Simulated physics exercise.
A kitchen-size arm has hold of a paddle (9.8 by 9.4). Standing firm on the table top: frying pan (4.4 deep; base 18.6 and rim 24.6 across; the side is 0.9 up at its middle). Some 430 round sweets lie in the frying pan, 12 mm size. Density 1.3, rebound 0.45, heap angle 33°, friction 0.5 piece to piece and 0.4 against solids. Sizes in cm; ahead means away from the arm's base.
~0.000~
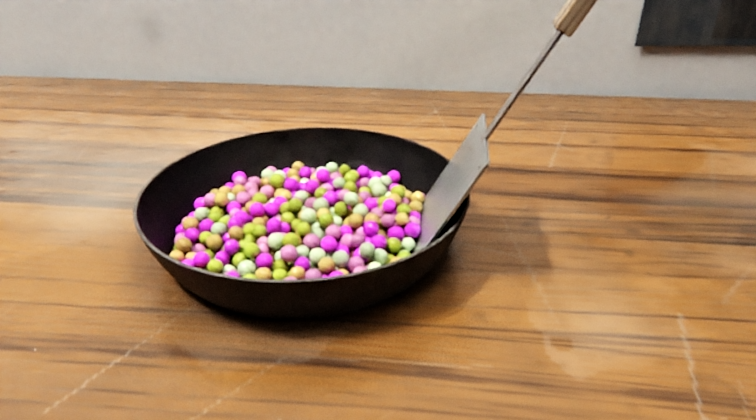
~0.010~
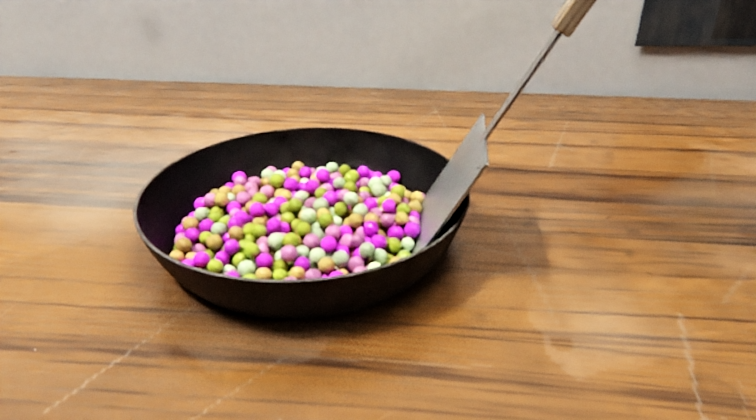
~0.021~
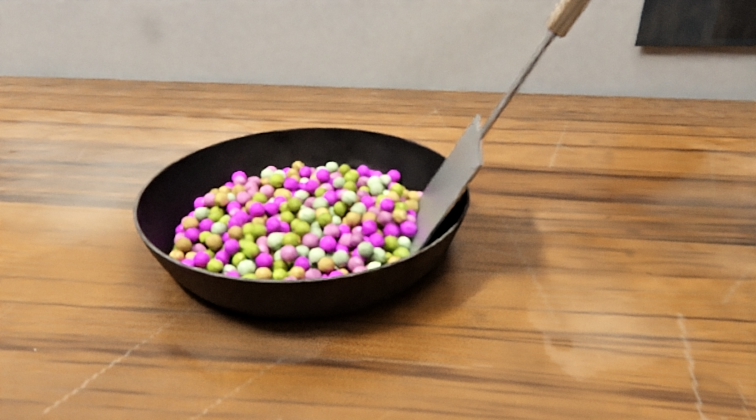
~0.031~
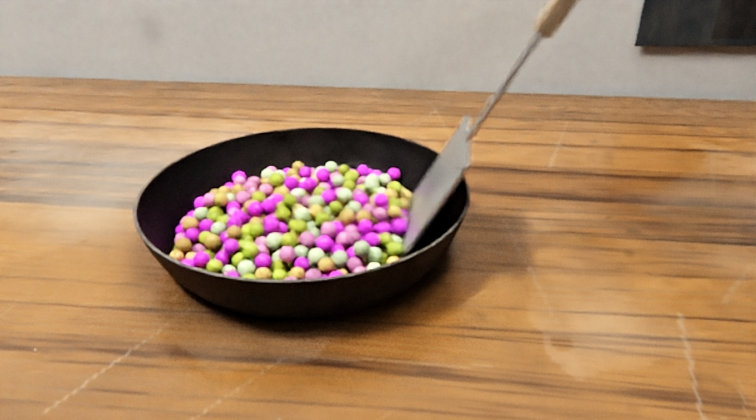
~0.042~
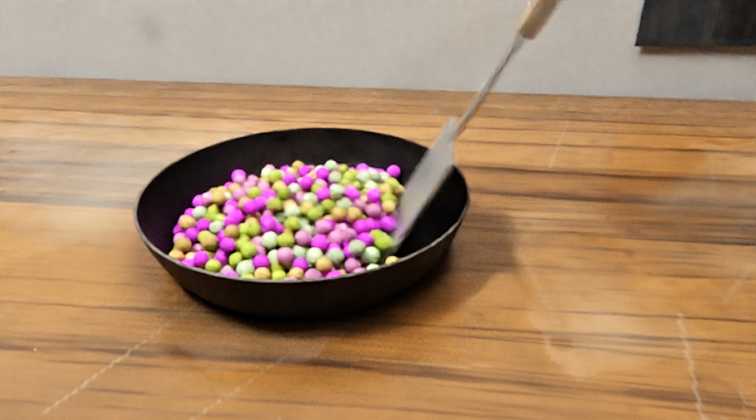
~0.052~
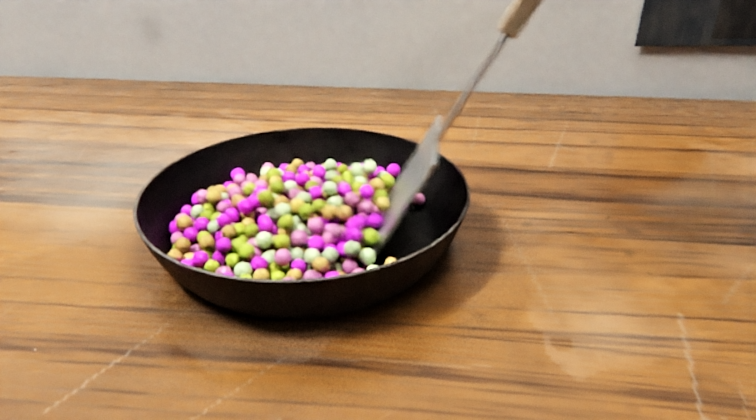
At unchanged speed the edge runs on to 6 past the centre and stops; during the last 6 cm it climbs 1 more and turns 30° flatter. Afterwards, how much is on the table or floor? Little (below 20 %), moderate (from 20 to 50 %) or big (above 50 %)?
Share on the table or floor: Little (below 20 %).
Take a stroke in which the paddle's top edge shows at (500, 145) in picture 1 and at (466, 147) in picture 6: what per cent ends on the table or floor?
Some 0 per cent.
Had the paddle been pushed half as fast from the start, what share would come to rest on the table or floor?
Then about 0 per cent.
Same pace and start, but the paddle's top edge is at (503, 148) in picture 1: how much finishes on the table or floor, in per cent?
About 5 per cent.
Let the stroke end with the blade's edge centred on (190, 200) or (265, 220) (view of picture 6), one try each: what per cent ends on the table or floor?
About 30 and 0 per cent.
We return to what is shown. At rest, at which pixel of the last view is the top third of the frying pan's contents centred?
At about (207, 187).
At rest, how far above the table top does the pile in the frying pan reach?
Roughly 6.0 cm.
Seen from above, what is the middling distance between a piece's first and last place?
Roughly 5 cm.
After 0.09 s, sloping 61°, highest piece 5 above the table; 426 in the frying pan.
After 0.12 s, sloping 51°, highest piece 6 above the table; 426 in the frying pan.
After 0.34 s, sloping 31°, highest piece 6 above the table; 388 in the frying pan, 33 on the table or floor, 5 on the blade or in flight.
After 1.39 s, sloping 31°, highest piece 5 above the table; 387 in the frying pan, 39 on the table or floor.
In the end, 387 in the frying pan, 39 on the table or floor. That is 9 % on the table or floor.
